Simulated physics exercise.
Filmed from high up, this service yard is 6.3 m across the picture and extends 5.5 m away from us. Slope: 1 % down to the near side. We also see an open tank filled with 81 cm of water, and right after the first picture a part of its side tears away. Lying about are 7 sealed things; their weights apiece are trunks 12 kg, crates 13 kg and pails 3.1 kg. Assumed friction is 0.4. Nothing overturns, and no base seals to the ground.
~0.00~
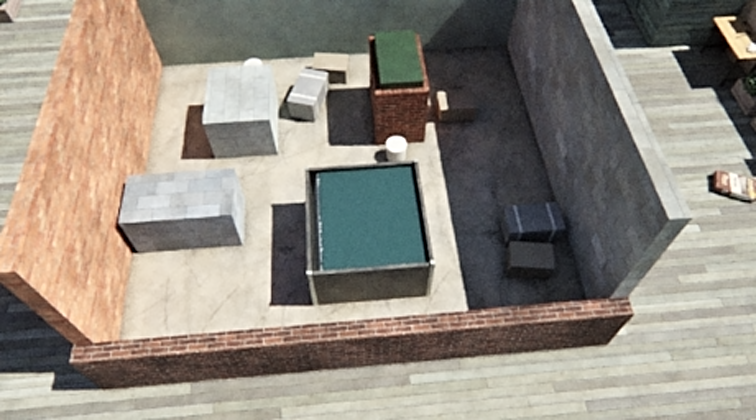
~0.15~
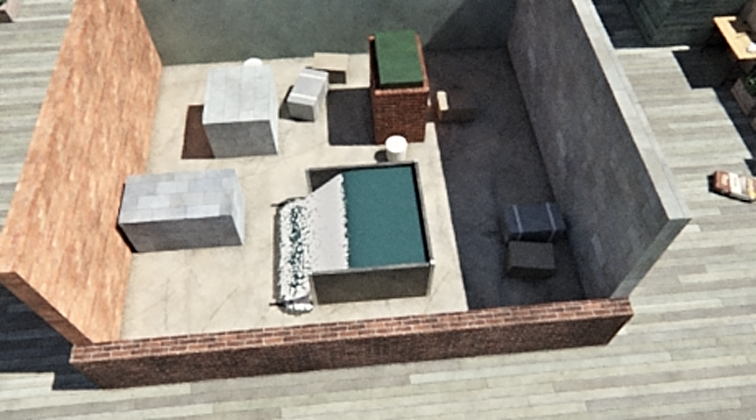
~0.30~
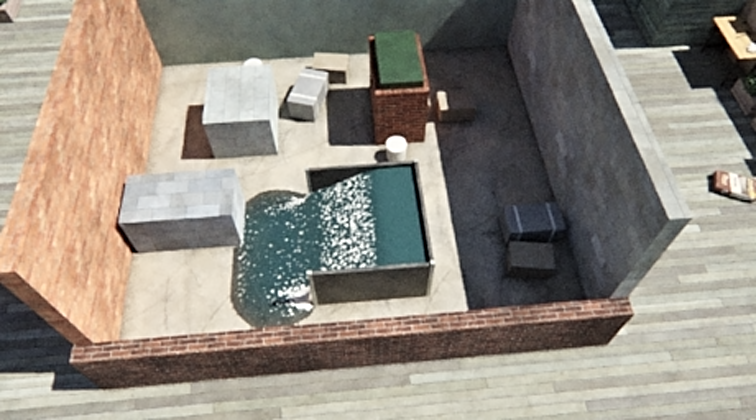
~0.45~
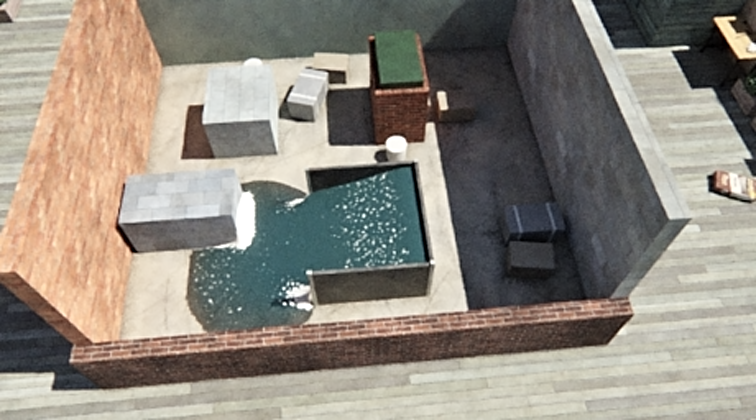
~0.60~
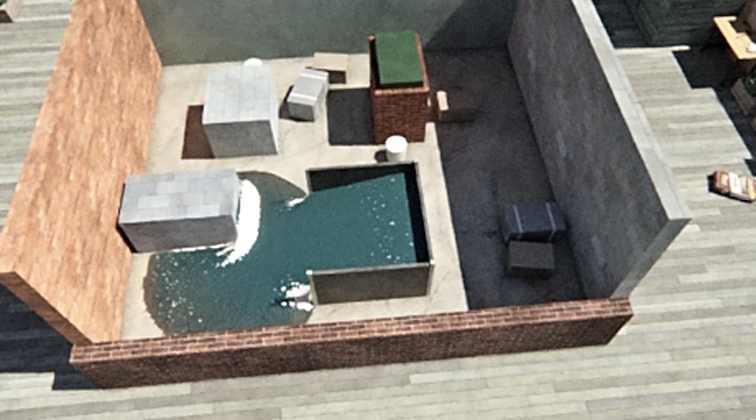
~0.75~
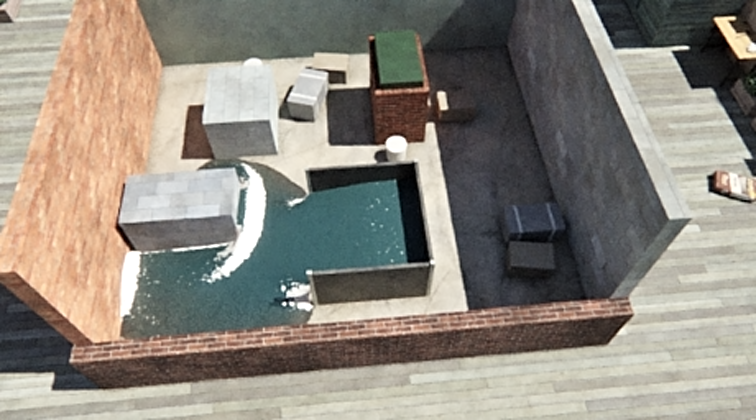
The video shows a walled yard with blocks, crates and an open tank of dark green water; the tank's left side gives way, and water pours out, spreading leftward across the floor and around a grey block.
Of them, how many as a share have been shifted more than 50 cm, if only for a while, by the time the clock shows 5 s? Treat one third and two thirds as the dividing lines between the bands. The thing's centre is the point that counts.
By the time shown, under one third will have gone that far.
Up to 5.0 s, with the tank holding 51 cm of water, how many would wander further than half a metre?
Then it comes to 0.
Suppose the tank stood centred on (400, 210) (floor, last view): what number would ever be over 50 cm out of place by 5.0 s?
The answer would then be 3.
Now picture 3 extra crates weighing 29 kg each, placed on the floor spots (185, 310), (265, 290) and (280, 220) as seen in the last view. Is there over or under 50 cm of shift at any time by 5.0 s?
Order as given: Goes farther, goes farther, goes farther.
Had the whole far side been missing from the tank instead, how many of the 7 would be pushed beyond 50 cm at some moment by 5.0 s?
That would give 6.
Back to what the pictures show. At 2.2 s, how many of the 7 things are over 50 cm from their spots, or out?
0.
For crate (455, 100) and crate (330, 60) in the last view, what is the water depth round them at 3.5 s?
I'd estimate 0 cm for the first and 3 cm for the second.
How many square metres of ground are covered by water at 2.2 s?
Near 14 m2 in all.
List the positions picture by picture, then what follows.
A trunk at (308, 86), on the bottom; a crate at (532, 254), on the bottom; 2.4 m2 under water; 0 of 7 have shifted, in the first frame.
A trunk at (308, 86), on the bottom; a crate at (532, 254) rests on the ground; water covers 3.5 m2; 0 of 7 have shifted, in the second frame.
A trunk at (308, 86), on the bottom; a crate at (532, 254), on the bottom; 4.7 m2 under water; 0 of 7 have shifted, in the third frame.
A trunk at (308, 86) rests on the ground; a crate at (532, 254) rests on the ground; 5.9 m2 under water; 0 of 7 have shifted, in the fourth frame.
A trunk at (308, 86) rests on the ground; a crate at (532, 254), on the bottom; water covers 7.2 m2; 0 of 7 have shifted, in the fifth frame.
A trunk at (308, 86), on the bottom; a crate at (532, 254), on the bottom; 8.2 m2 under water; 0 of 7 have shifted, in the sixth frame.
After 1.1 s 0 of 7 are over 50 cm from their spots; 0 afloat.
After 2.2 s 0 of 7 are over 50 cm from their spots; 0 afloat.
After 3.5 s 1 of 7 are over 50 cm from their spots; 0 afloat.
After 5.0 s 2 of 7 are over 50 cm from their spots, and 2 have been at some point; 3 afloat.
